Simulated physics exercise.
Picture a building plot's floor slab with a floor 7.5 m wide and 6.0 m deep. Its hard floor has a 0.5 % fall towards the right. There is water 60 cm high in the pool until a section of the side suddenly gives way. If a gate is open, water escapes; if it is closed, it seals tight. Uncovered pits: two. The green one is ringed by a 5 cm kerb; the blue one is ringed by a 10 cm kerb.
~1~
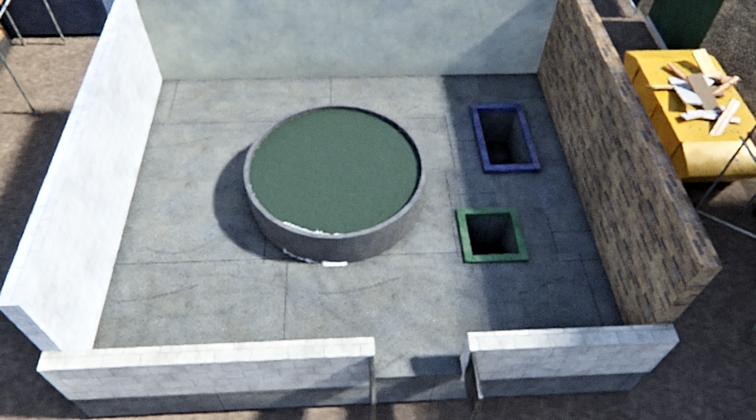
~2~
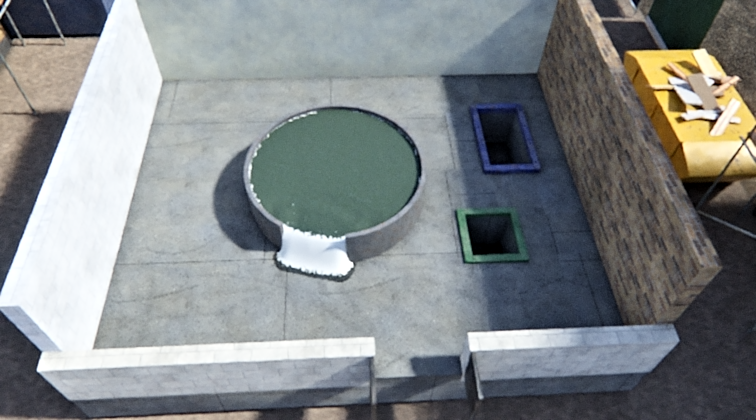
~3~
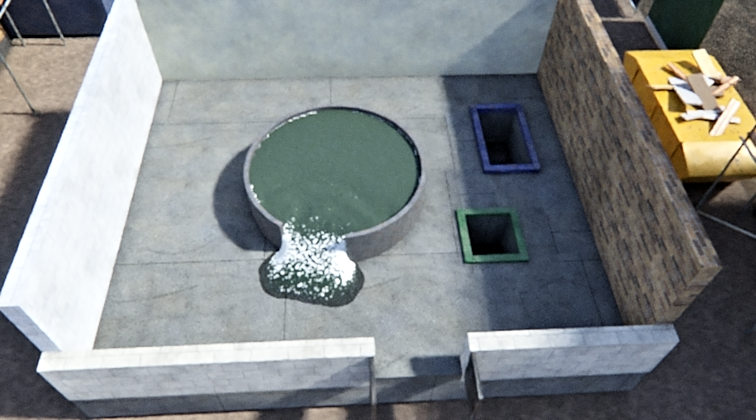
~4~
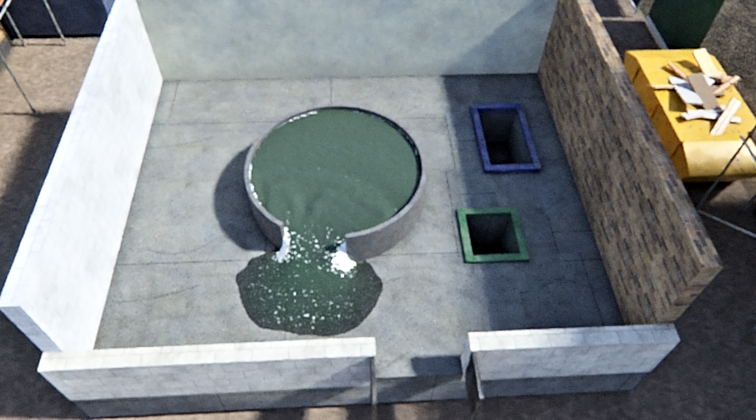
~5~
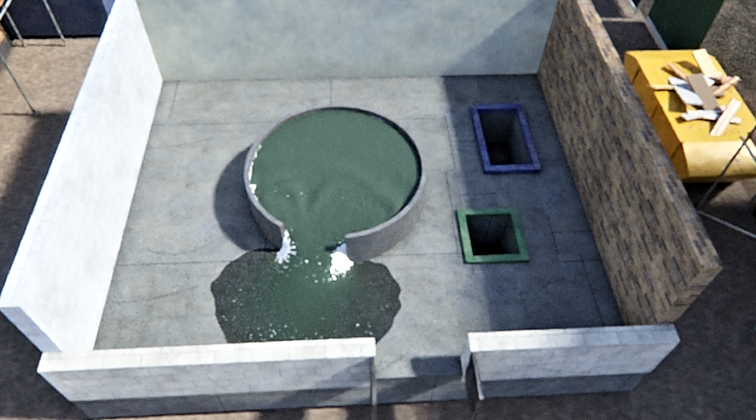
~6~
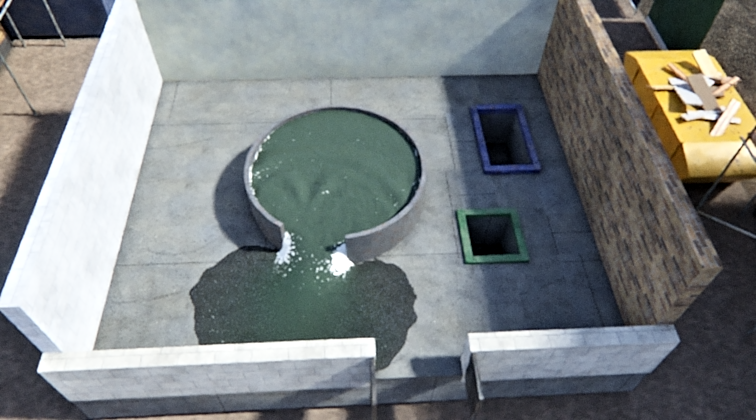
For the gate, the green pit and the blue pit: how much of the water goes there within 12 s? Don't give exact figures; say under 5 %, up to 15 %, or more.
The gate ends up with from 5 to 15 %, the green pit ends up with less than 5 %, the blue pit ends up with less than 5 %.
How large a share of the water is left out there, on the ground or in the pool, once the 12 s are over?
Around 90 percent of the water.
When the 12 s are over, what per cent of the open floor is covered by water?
Covered: Roughly 95 per cent.
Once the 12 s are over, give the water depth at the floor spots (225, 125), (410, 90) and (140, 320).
Depths in turn: Roughly 9, 5 and 9 centimetres.
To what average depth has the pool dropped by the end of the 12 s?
Roughly 12 centimetres.
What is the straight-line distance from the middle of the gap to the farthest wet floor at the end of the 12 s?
I'd say close to 6.0 m.
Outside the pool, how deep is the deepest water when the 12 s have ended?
Depth max: Approx. 14 cm.
A moment later water covers 15 % of the floor and is deepest (38 cm) near (304, 352); gone so far, the gate 0 %, the green pit 0 %, the blue pit 0 %.
Soon after water covers 20 % of the floor and is deepest (40 cm) near (101, 374); gone so far, the gate 2 %, the green pit 0 %, the blue pit 0 %.
Next water covers 45 % of the floor and is deepest (31 cm) near (87, 374); gone so far, the gate 4 %, the green pit 0 %, the blue pit 0 %.
Later on water covers 85 % of the floor and is deepest (17 cm) near (101, 374); gone so far, the gate 7 %, the green pit 0 %, the blue pit 0 %.
At the end water covers 95 % of the floor and is deepest (14 cm) near (543, 107); gone so far, the gate 10 %, the green pit 1 %, the blue pit 0 %.
